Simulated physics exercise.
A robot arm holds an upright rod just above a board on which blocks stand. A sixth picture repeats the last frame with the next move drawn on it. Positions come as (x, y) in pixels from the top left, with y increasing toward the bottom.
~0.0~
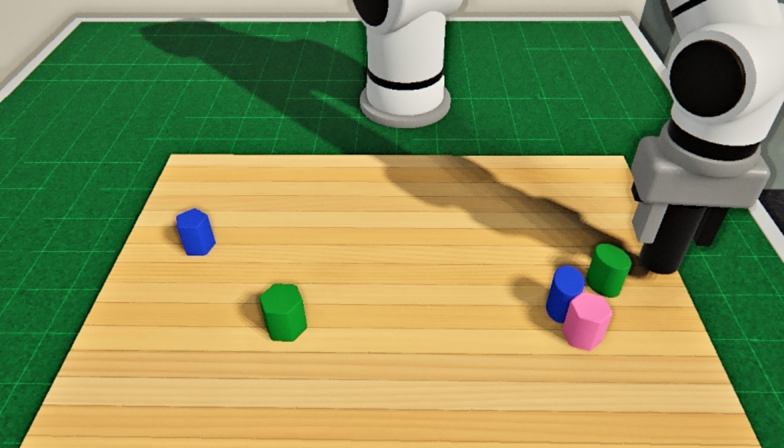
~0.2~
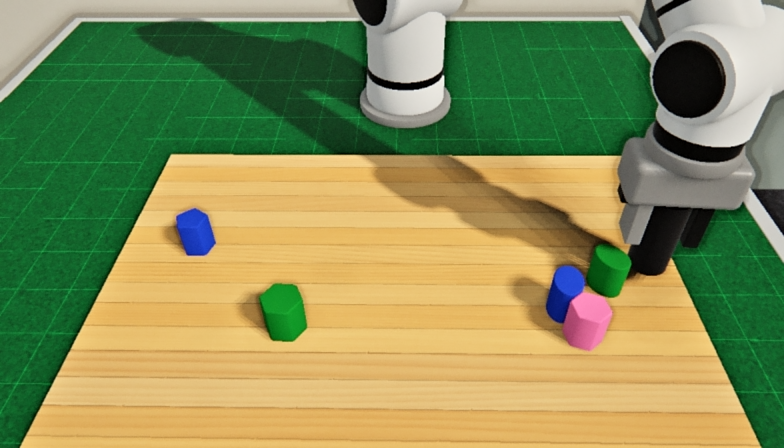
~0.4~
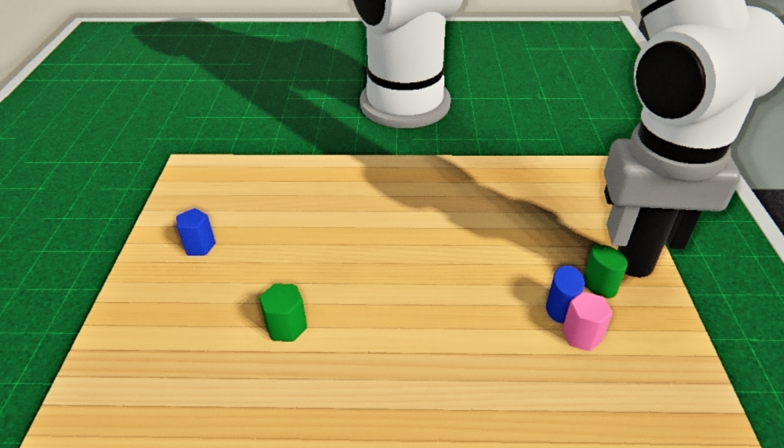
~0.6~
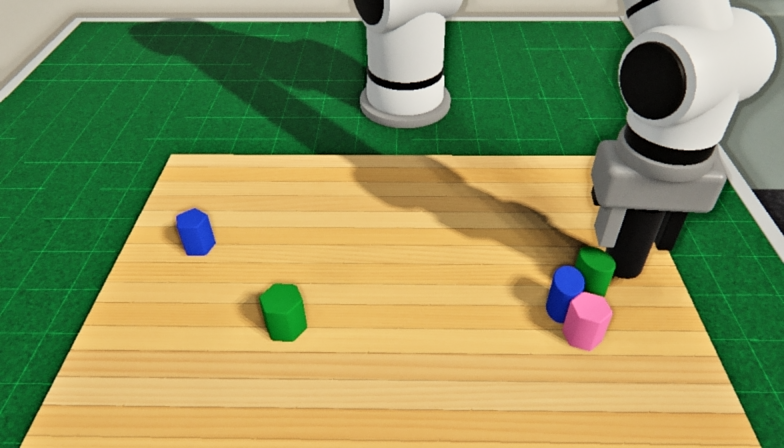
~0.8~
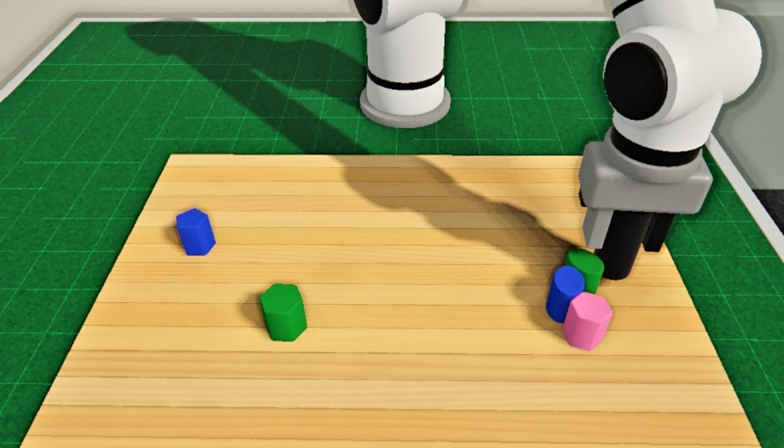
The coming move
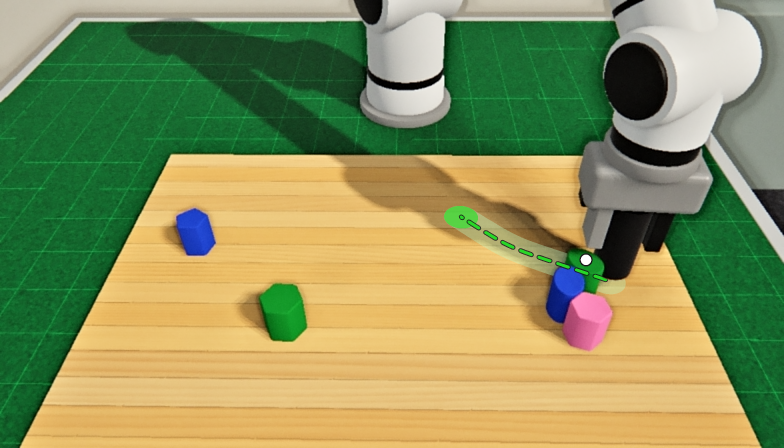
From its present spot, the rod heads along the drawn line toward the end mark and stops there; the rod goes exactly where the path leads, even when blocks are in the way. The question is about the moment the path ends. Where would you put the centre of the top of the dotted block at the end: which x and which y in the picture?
It will end up at (554, 256).
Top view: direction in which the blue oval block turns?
Spins counterclockwise.
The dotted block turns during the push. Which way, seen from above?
Looking down: Anticlockwise.
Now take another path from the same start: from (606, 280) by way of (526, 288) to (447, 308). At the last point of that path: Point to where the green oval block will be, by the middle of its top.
It sits at (418, 293).
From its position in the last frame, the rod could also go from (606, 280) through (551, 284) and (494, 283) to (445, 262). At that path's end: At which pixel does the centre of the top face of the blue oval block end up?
It is at (546, 290).
The drawn path runs from (606, 280) by way of (525, 252) to (461, 217); the dot is on the green oval block.
What follows on the original path. One third of the way, rod (554, 248); blue oval block (562, 282), turned 25° anticlockwise; green oval block (554, 256), turned 55° anticlockwise.
Two thirds of the way, rod (503, 229); blue oval block (562, 282), turned 25° anticlockwise; green oval block (554, 256), turned 55° anticlockwise.
At the end, rod (462, 204); blue oval block (562, 282), turned 25° anticlockwise; green oval block (554, 256), turned 55° anticlockwise; pink six-sided block not moved.
